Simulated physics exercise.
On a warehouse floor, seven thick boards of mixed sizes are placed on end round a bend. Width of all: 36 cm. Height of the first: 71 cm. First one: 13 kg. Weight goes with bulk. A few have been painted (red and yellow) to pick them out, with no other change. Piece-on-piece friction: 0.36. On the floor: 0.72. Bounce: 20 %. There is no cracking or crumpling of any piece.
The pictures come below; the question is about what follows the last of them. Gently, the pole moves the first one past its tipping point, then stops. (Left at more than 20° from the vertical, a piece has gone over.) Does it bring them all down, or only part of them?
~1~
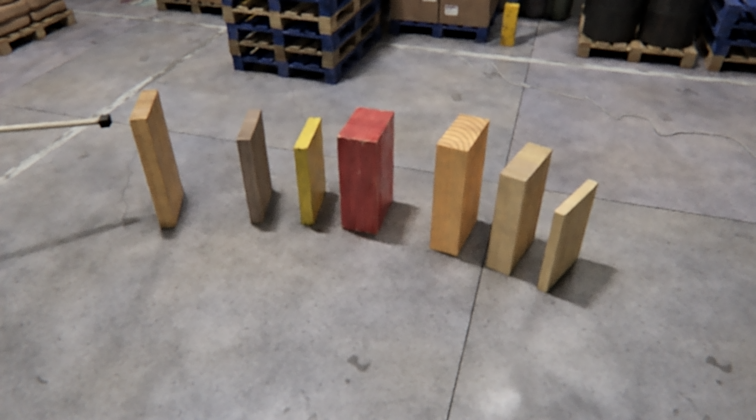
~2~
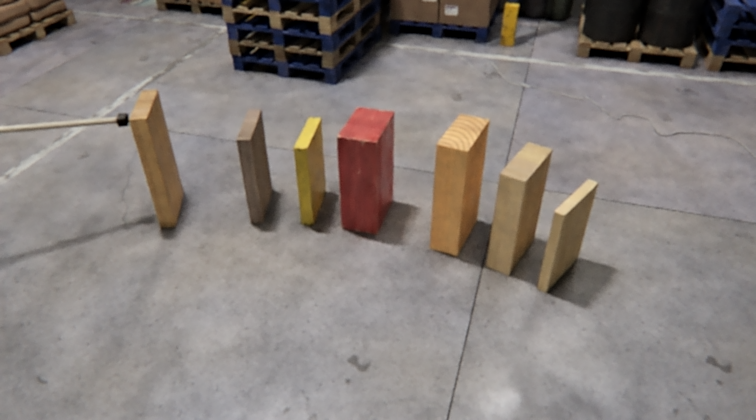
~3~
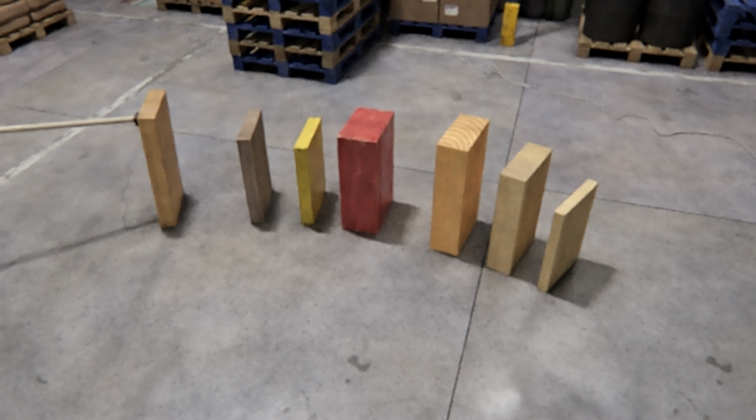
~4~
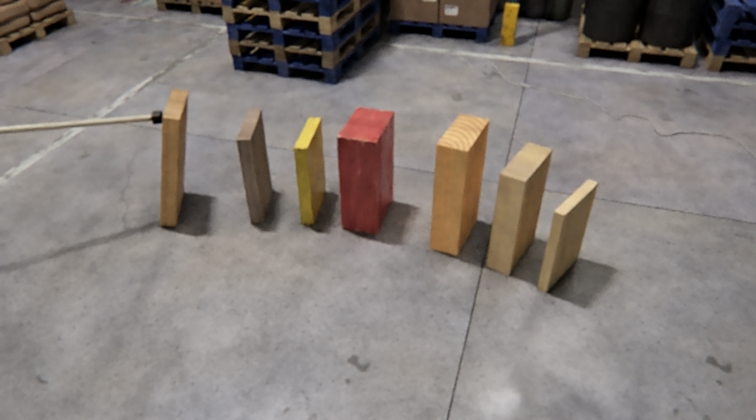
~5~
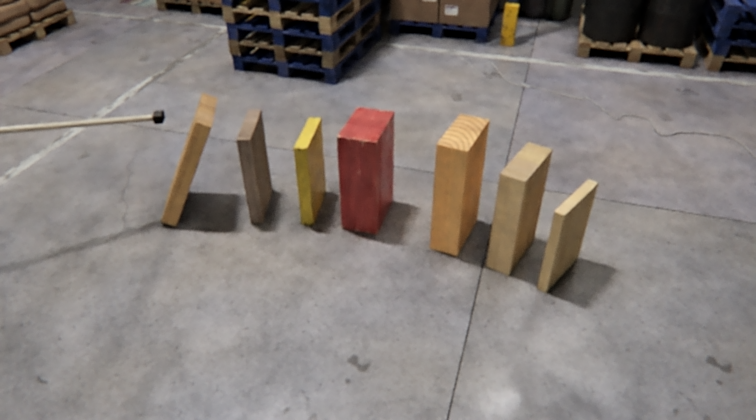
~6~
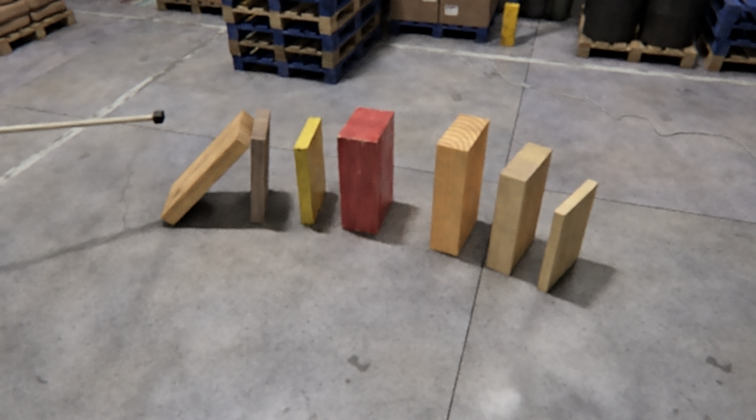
It brings down all of them.
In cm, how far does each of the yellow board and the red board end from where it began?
So yellow shifts 20 cm, while red shifts 40 cm.
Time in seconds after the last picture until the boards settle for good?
Close to 2.0 seconds.
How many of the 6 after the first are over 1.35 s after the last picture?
At that moment 6.
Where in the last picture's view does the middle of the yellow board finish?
Around (340, 193).
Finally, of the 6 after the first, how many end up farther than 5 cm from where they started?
Total tallied: 6.
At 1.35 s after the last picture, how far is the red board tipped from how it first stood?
Some 70 degrees.
Then, 0.49 s later than the last frame, 2 of the 6 other boards over; yellow board tilted 46°; red board tilted 15°.
Then, 1.35 s later than the last frame, 6 of the 6 other boards over; red board tilted 66°; yellow board tilted 65°.
When it is over, 6 of the 6 other boards over; red board tilted 70°; yellow board tilted 67°. Not one is left standing. In pixels of the last frame, middles, red board near (435, 192), yellow board near (340, 192).
